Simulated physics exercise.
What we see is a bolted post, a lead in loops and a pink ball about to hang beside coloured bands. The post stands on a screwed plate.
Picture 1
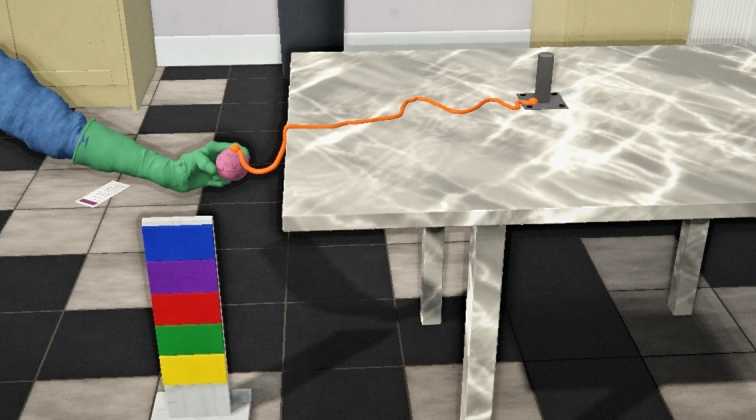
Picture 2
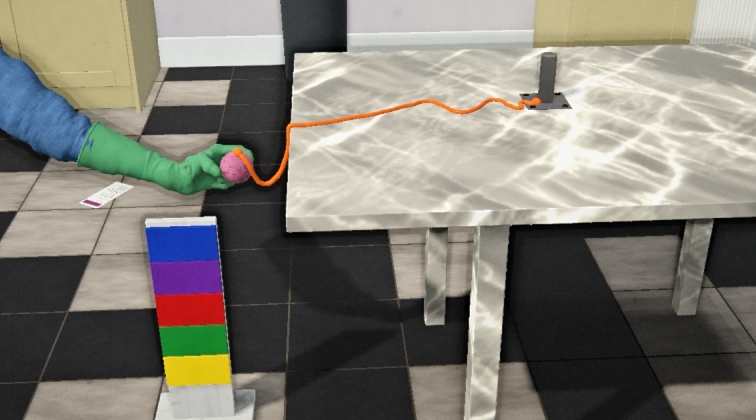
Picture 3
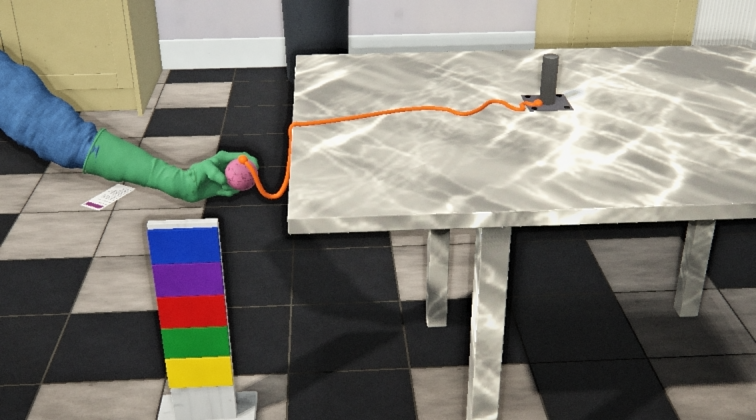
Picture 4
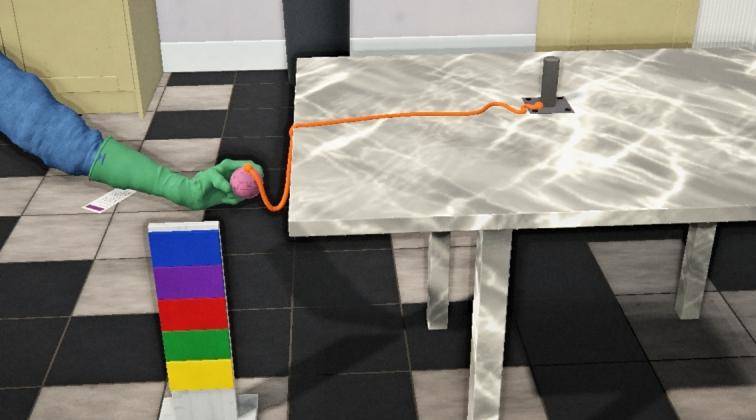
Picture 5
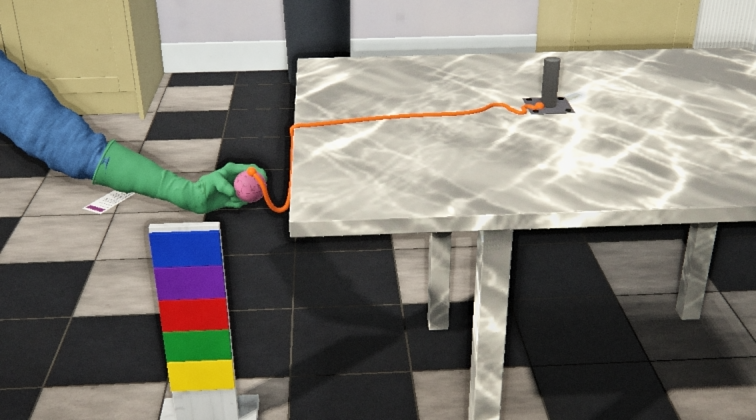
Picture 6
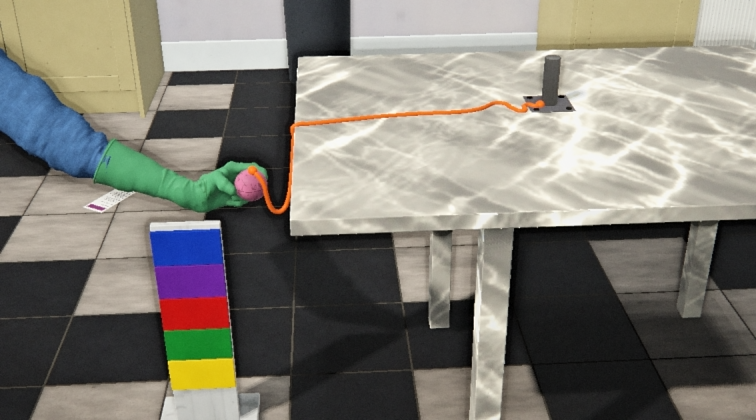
A gloved hand holding a pink ball moves slightly right toward a marble-patterned table.
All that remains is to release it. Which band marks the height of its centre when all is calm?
The red one.
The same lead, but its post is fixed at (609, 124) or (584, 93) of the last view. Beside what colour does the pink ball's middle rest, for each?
In that order: Purple; purple.
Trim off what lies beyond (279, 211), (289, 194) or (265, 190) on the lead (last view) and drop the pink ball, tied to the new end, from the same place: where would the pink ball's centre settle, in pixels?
Try by try, around (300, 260), (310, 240) and (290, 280).
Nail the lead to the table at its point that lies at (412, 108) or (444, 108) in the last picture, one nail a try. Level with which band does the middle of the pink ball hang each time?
Try by try: Blue; purple.
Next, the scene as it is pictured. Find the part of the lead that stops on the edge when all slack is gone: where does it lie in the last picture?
At (332, 122), roughly.
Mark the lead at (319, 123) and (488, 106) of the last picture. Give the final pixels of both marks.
About (294, 140), and the other about (455, 110).
Early on, ball near (271, 302); level with red.
Midway, ball near (335, 291); level with red.
Near the end, ball near (294, 307); level with red.
Finally, ball near (298, 306); level with red. The lead holds its middle at red.
